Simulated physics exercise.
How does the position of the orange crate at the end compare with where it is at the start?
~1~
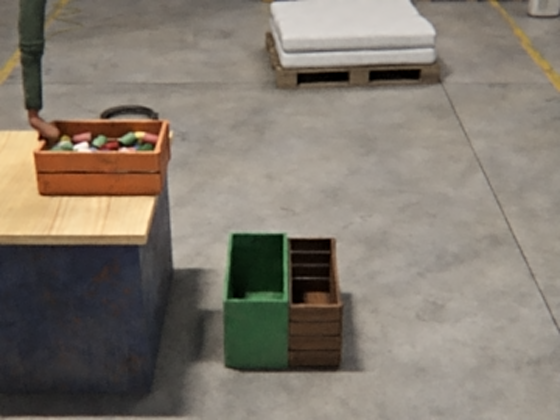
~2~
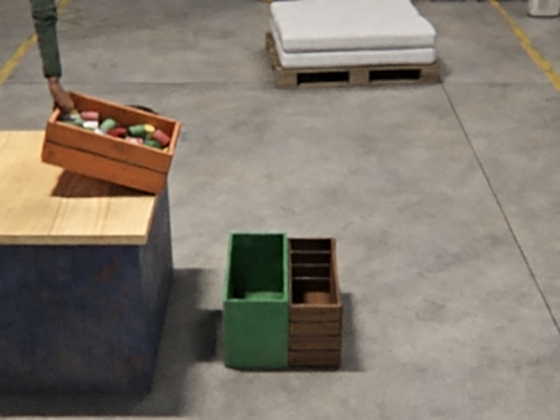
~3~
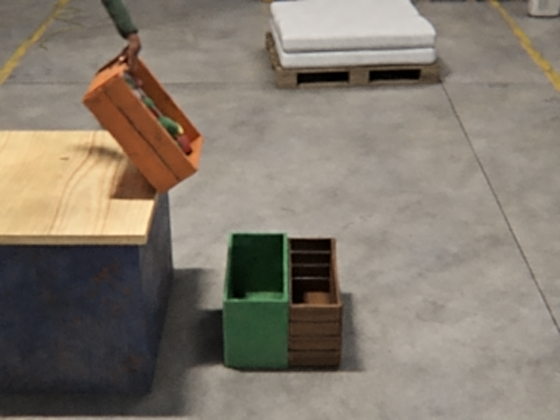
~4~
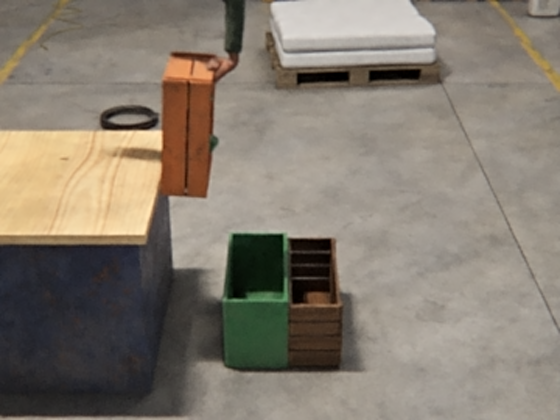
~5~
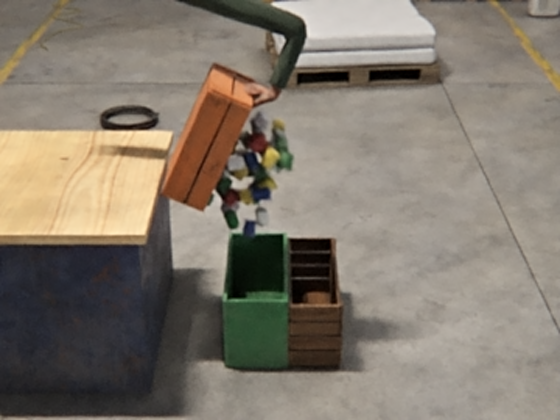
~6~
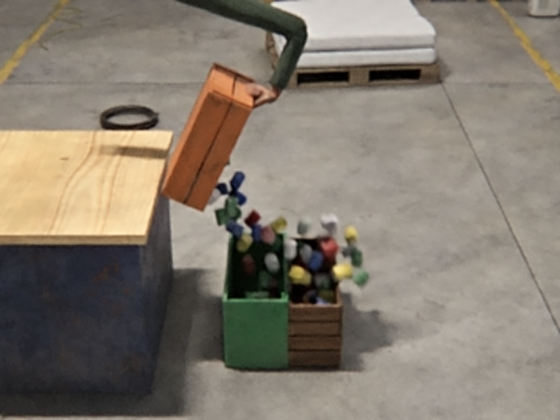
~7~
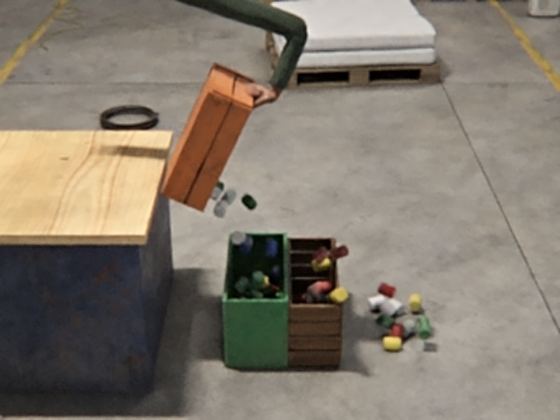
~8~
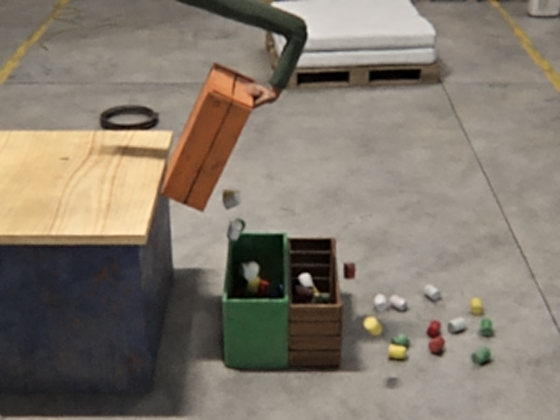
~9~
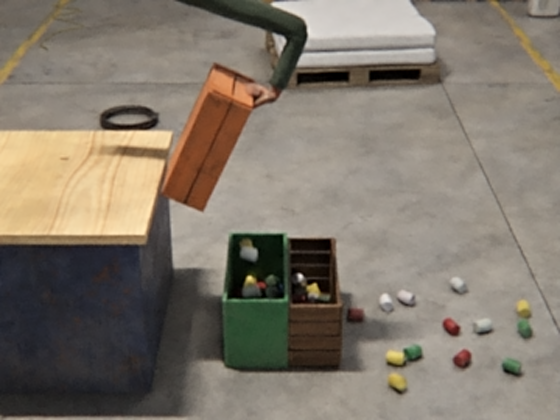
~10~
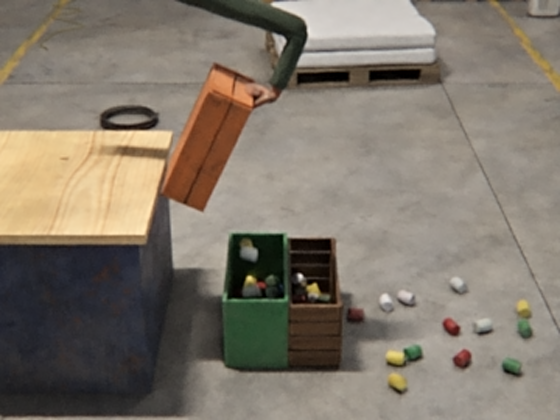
At the start the orange crate sits upright on the bench top, but by the end it is held steeply tipped in the air, farther right and slightly higher, just past the bench's right edge.
